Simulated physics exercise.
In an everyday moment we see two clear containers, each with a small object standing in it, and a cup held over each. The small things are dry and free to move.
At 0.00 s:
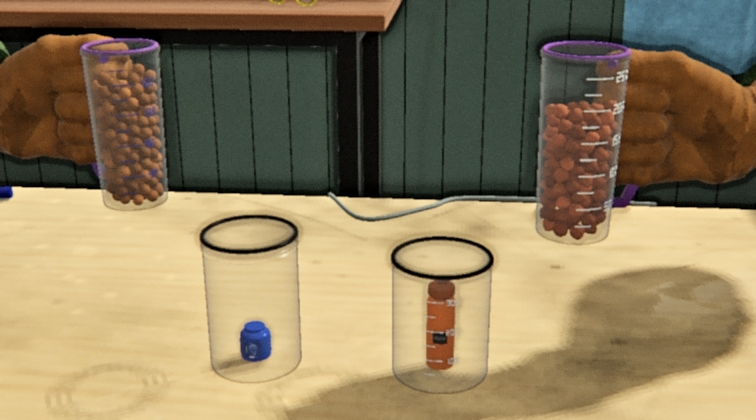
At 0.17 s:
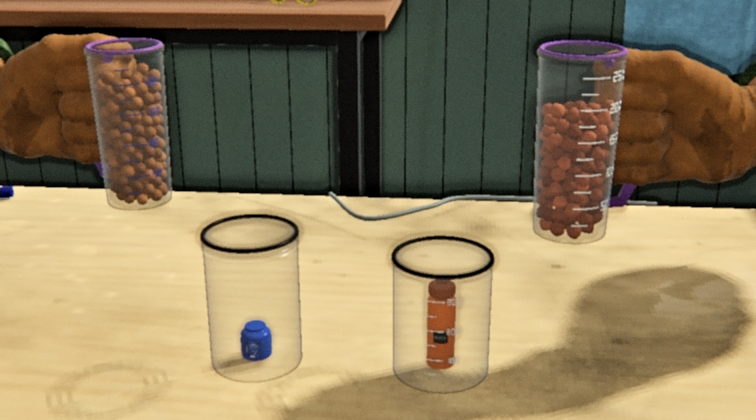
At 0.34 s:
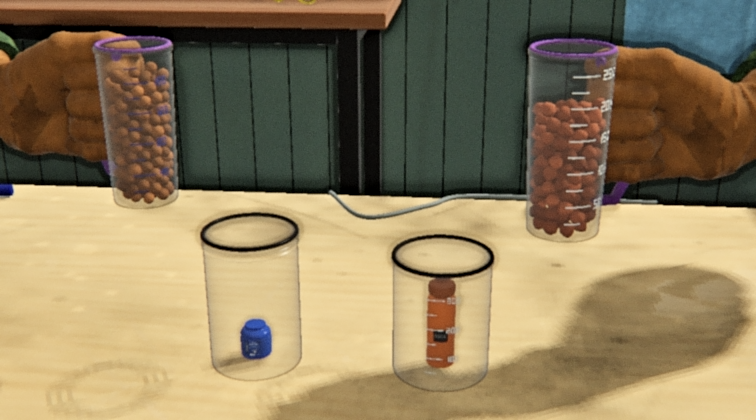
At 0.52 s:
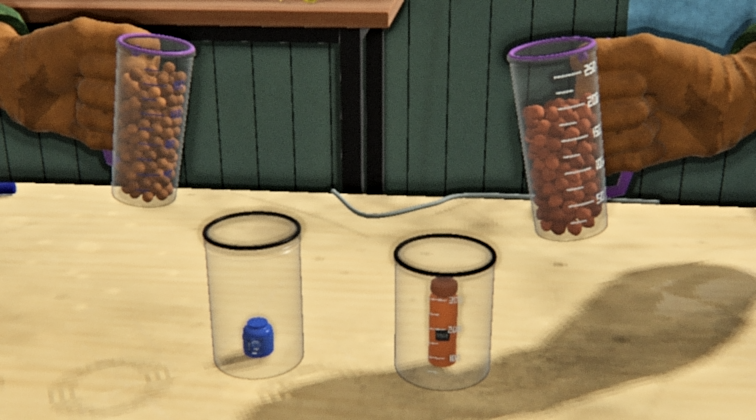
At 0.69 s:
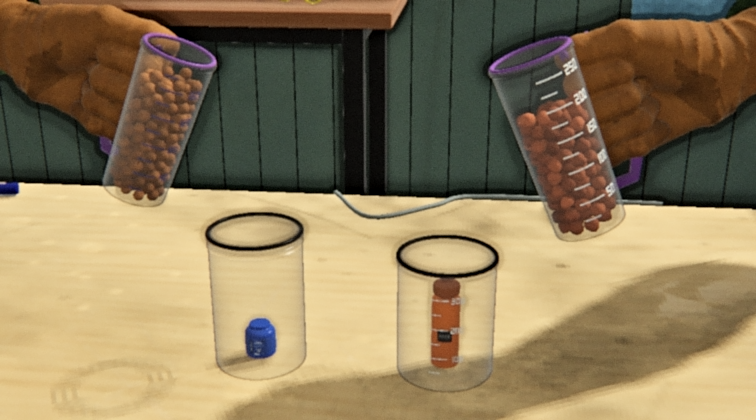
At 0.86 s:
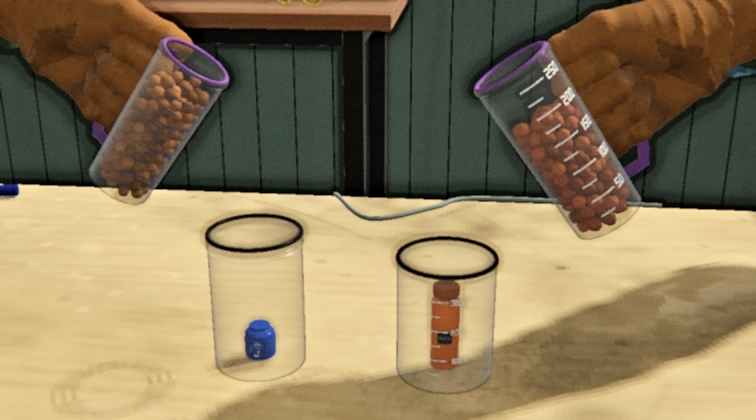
On a pale wooden tabletop, two brown-gloved hands hold clear cups of small round pieces behind two clear containers, each with a small object inside; the hands move the cups slightly inward, then tilt them toward each other.
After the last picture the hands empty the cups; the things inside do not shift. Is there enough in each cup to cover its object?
You'll find the left thing completely covered and the right thing still showing.
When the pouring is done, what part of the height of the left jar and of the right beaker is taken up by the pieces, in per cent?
50 % on the left and 60 % on the right.
After 1.31 s, left jar empty, all of its cupful still in the cup; right beaker empty, all of its cupful still in the cup.
After 1.79 s, left jar nearly empty, nearly all of its cupful still in the cup; right beaker nearly empty, nearly all of its cupful still in the cup.
After 2.36 s, left jar a third full, none of its cupful still in the cup; right beaker half full, none of its cupful still in the cup.
At rest (2.7 s), left jar half full (surface near (258, 295)), nothing beside it; right beaker two thirds full (surface near (446, 299)), nothing beside it; the left thing is covered; the right thing is still showing.
